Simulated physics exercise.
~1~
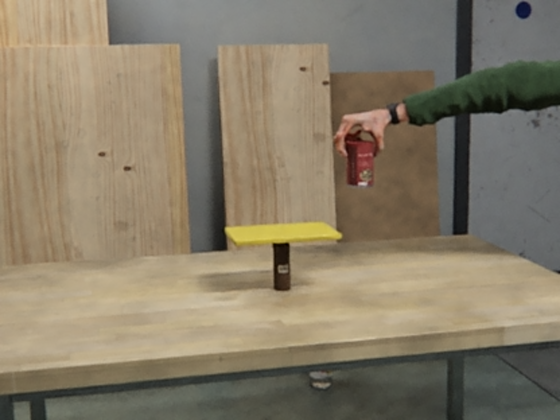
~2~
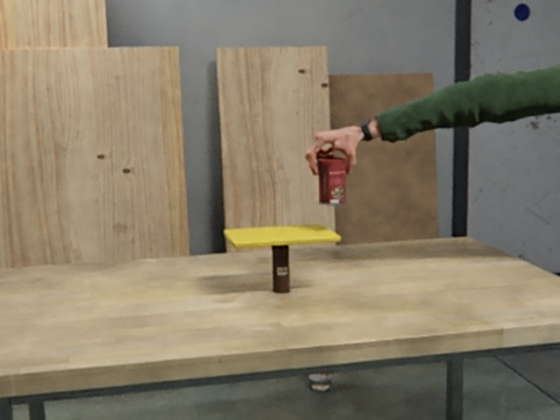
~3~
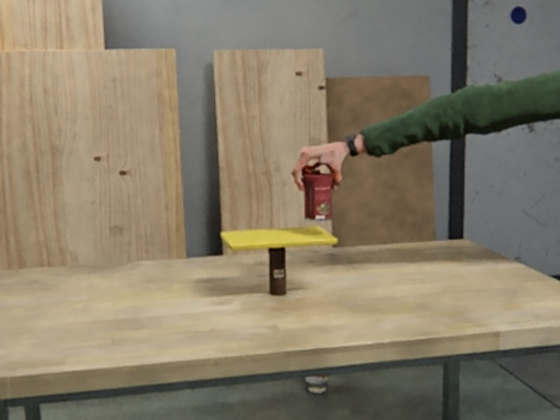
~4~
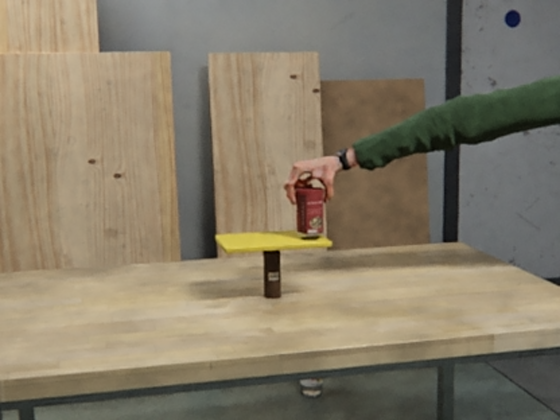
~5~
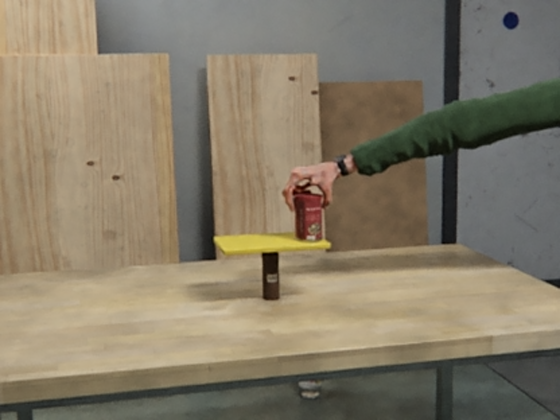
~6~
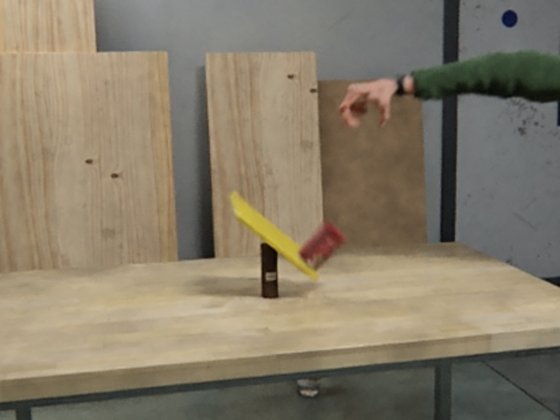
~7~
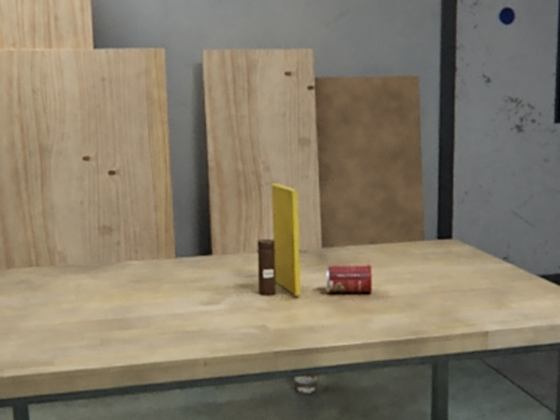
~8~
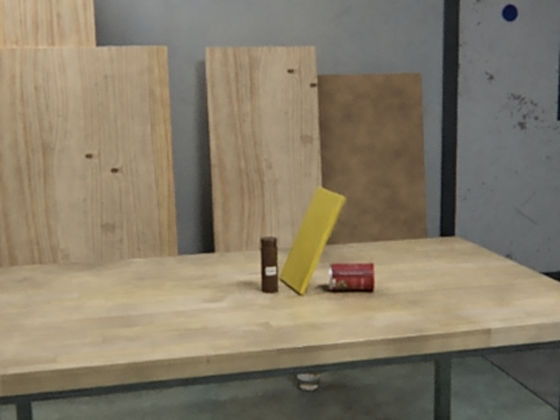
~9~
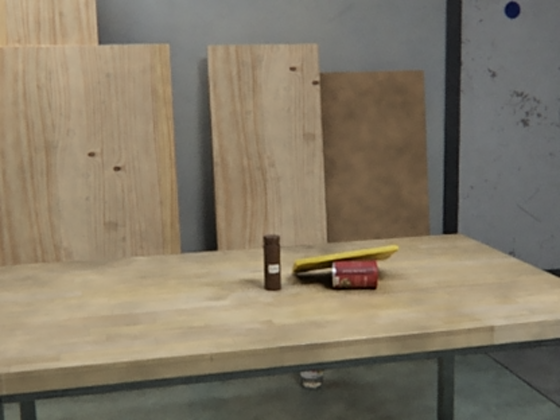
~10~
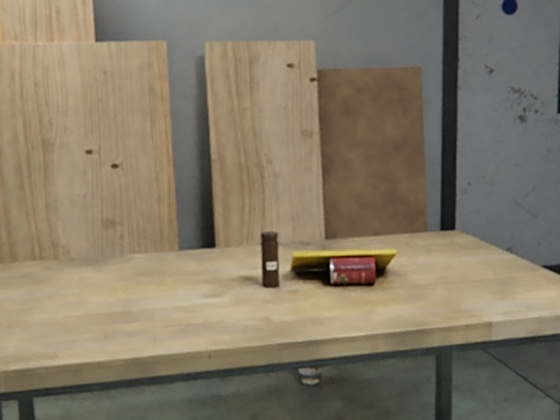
A red tin toppled a yellow lid balanced on a small brown shaker after a hand set it near the lid's right edge and let go; the tin landed on its side, the lid flipped over against it, and the shaker stayed standing.
